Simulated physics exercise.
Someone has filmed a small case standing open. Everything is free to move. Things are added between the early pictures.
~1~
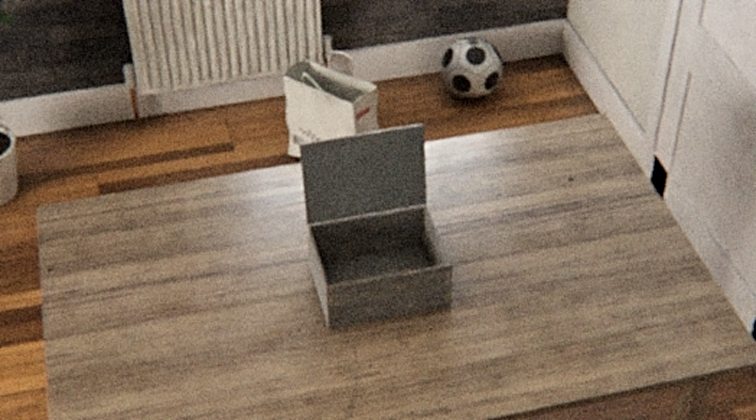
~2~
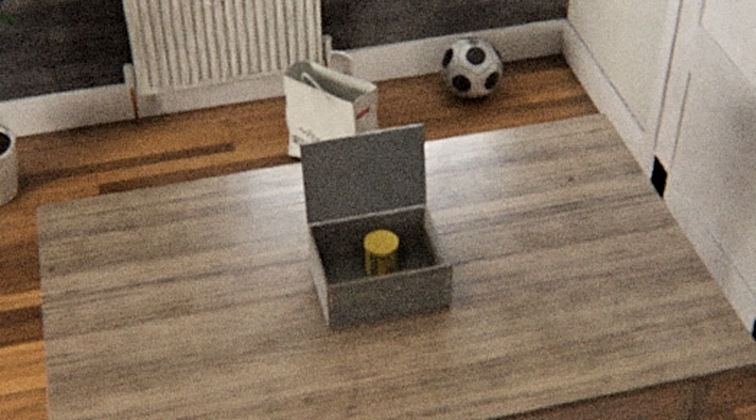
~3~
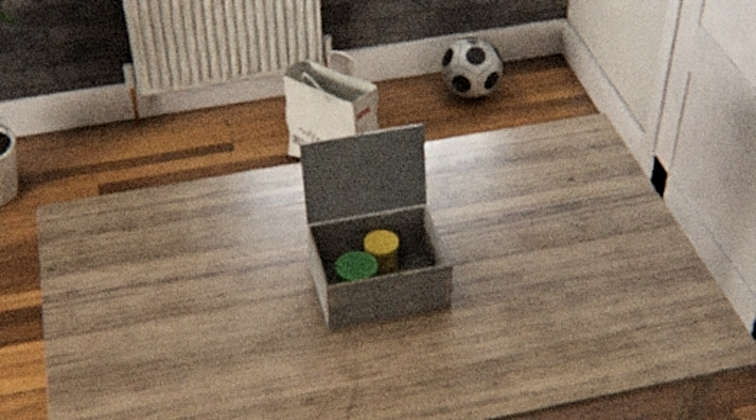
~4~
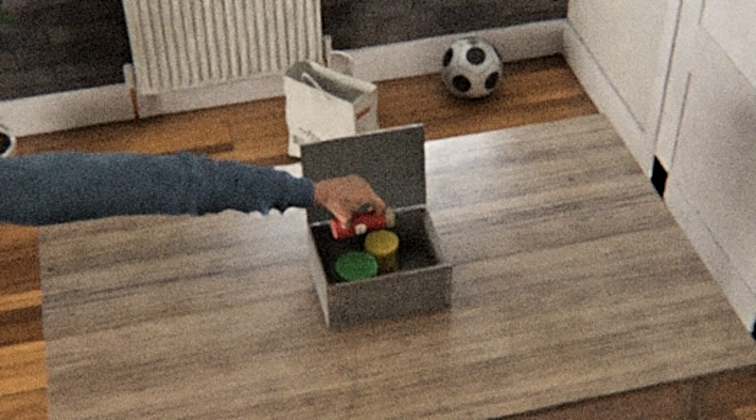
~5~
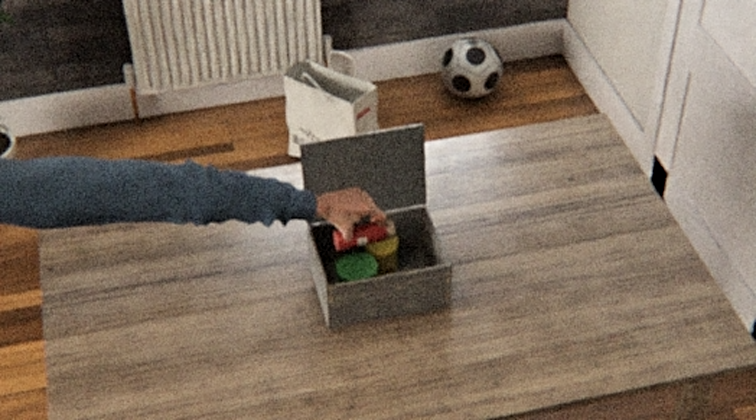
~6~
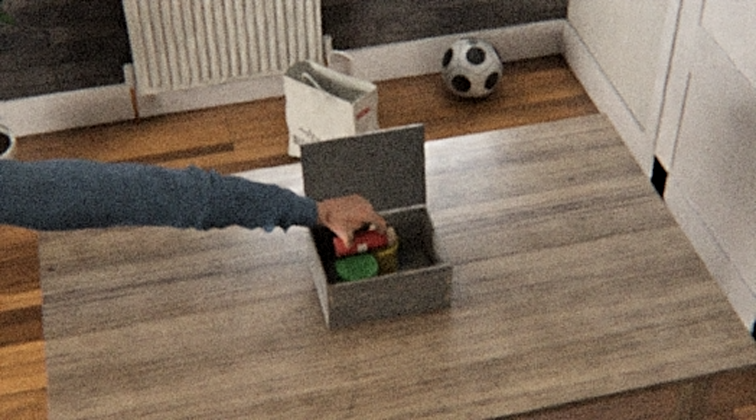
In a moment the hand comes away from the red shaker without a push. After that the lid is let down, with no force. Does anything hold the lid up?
Outcome: The lid is held up.
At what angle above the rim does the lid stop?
Some 12° above the rim.
Then, 0.60 s on from there, red shaker shifted about its own width near (347, 246).
Then, 1.30 s on from there, lid 83° above the rim; red shaker shifted well along near (331, 257).
Then, 1.60 s on from there, lid 58° above the rim; red shaker shifted well along near (331, 257).
Then, 1.90 s on from there, lid 15° above the rim; red shaker shifted well along near (331, 257).
In the end, lid 12° above the rim; moved from the start, red shaker; the other 2 unmoved. At the end, from the last picture's camera, red shaker near (331, 257).
